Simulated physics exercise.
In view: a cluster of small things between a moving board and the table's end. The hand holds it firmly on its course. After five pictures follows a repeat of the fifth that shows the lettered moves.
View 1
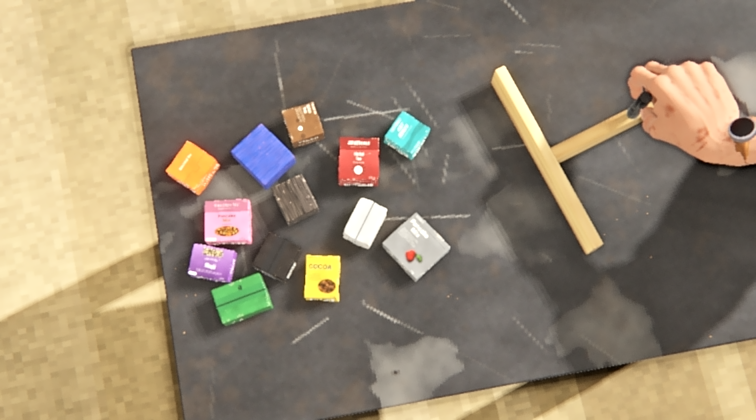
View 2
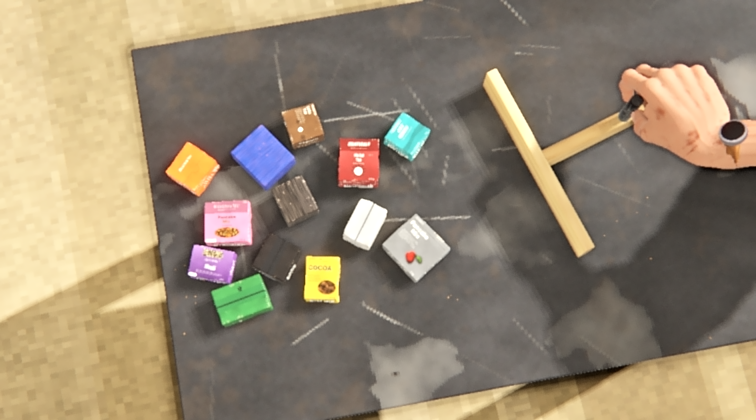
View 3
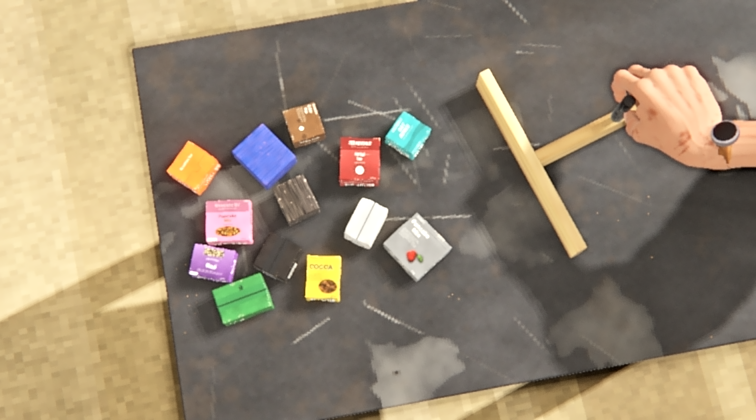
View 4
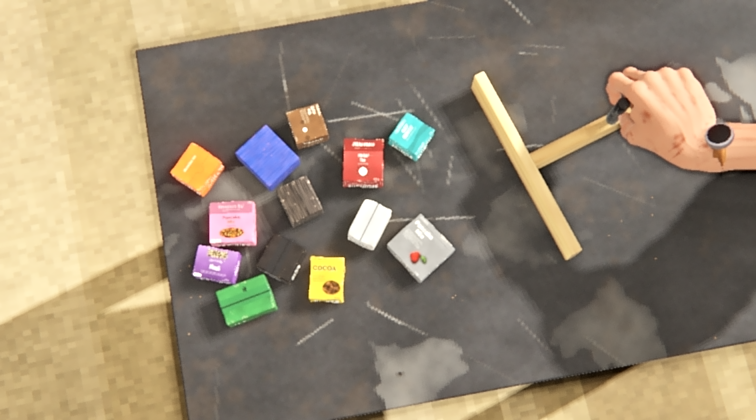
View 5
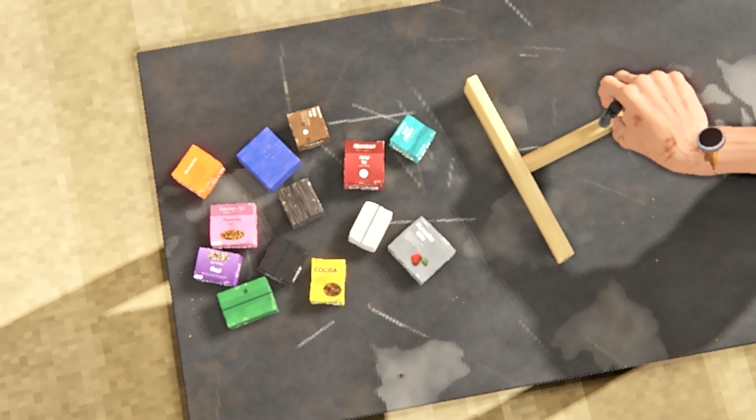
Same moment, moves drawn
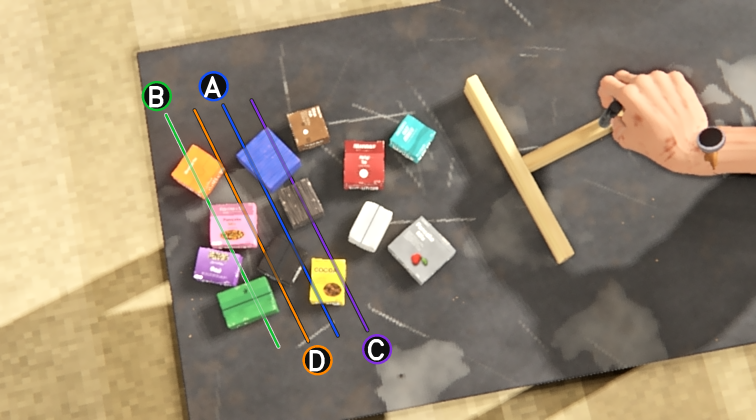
A hand slides a wooden T-shaped board slightly left toward a cluster of colourful small boxes.
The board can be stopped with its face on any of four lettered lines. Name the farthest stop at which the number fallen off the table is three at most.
No farther than D.
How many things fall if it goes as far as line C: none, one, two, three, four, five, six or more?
In all, none.
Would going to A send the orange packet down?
Yes.
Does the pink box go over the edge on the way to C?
By then, no.
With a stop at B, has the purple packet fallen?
Yes.
On the marked copy, A at (279, 218); B at (221, 228); C at (308, 213); D at (250, 223).
Taking D. A third of the way, board (424, 182); turquoise packet (373, 141); grey packet (417, 251).
Two thirds of the way, board (326, 199); orange packet (191, 176); pink box (228, 226).
When it is over, board (250, 213); orange packet over the edge; pink box over the edge; three fallen.
As for the rest, A is within the limit but short; B drops five; C is within the limit but short.
